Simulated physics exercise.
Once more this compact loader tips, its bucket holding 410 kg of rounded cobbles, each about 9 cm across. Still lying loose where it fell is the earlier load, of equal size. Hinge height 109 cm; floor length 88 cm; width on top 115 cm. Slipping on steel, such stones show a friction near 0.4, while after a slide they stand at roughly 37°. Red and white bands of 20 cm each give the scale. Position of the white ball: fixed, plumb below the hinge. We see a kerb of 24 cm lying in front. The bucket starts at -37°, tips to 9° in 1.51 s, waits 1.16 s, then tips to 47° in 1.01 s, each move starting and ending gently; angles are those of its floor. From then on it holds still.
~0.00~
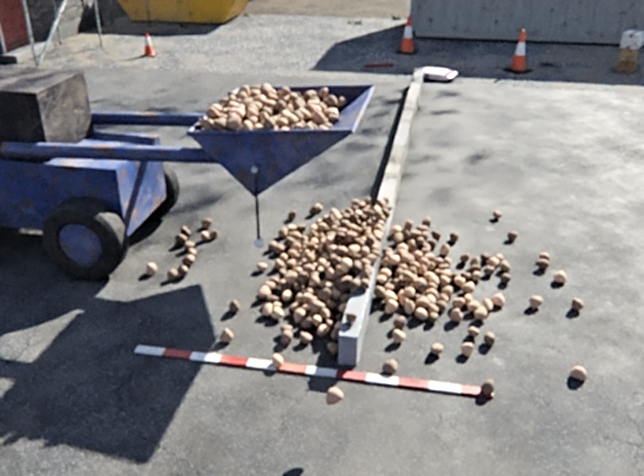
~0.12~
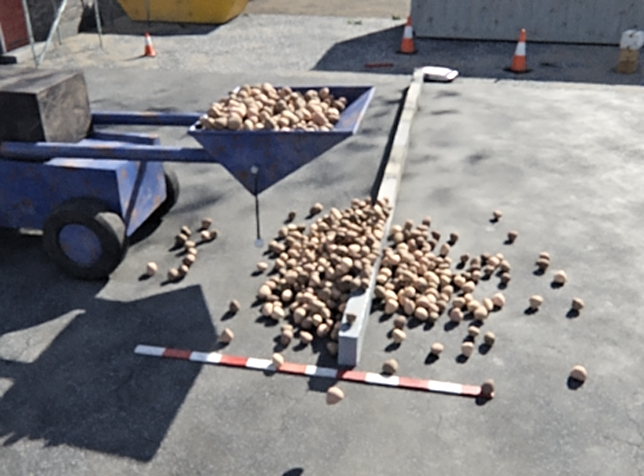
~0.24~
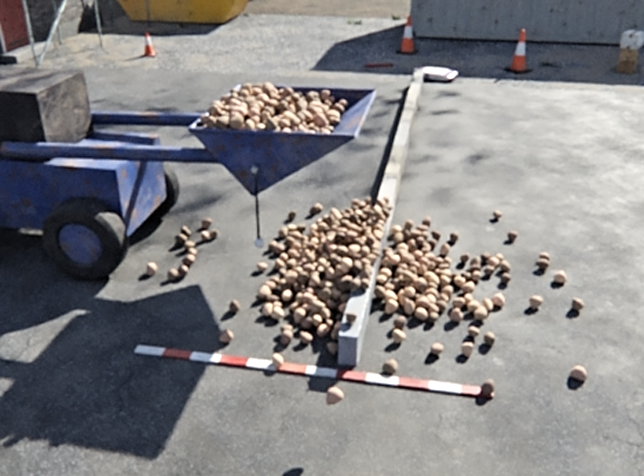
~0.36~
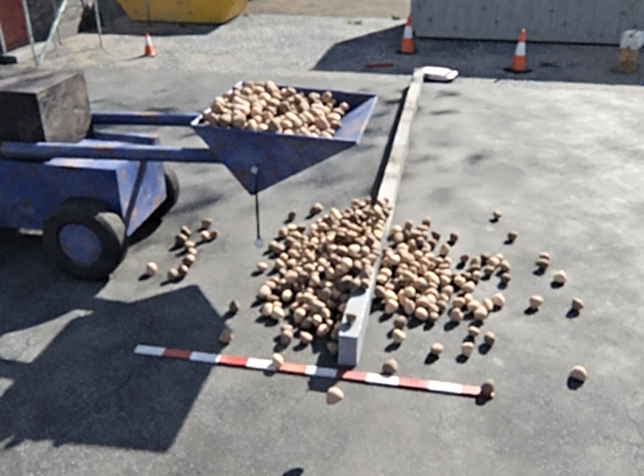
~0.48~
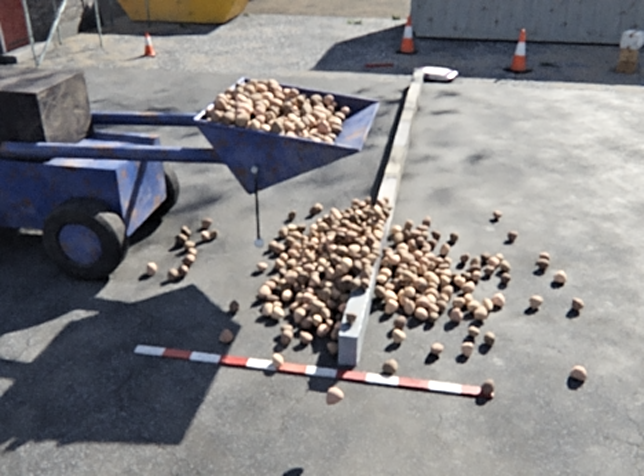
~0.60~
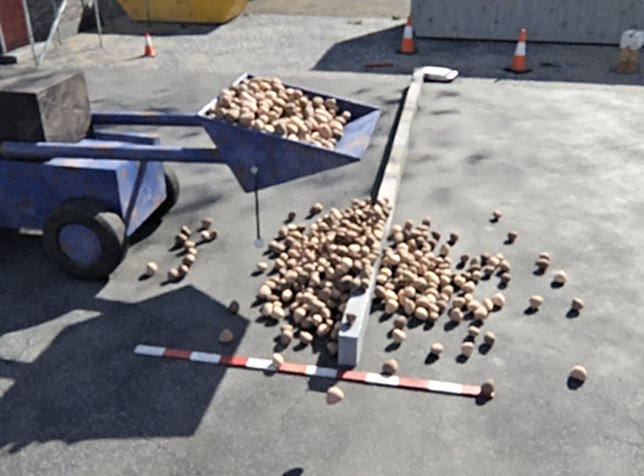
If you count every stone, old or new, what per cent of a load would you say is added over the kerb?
I would say about 43 per cent.
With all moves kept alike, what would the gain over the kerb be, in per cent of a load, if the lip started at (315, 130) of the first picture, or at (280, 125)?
10 %, then 0 %.
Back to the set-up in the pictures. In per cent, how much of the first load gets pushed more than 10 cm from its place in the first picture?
Near 10 per cent, I reckon.
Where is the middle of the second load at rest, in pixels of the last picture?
Centre: Approx. (359, 251).
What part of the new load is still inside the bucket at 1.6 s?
It still holds about 100 per cent.
After 1.1 s the floor is at 2°; in per cent of one load, 100 in the bucket, 76 on this side of the kerb, 26 over the kerb; the foremost stones are at (543, 283).
After 1.6 s the floor is at 9°; in per cent of one load, 99 in the bucket, 77 on this side of the kerb, 26 over the kerb; the foremost stones are at (543, 283).
After 4.1 s the floor is at 47°; in per cent of one load, 1 in the bucket, 132 on this side of the kerb, 68 over the kerb; the foremost stones are at (545, 280).
After 6.8 s the floor is at 47°; in per cent of one load, 0 in the bucket, 132 on this side of the kerb, 69 over the kerb; the foremost stones are at (545, 280). Net gain over the kerb, 43.
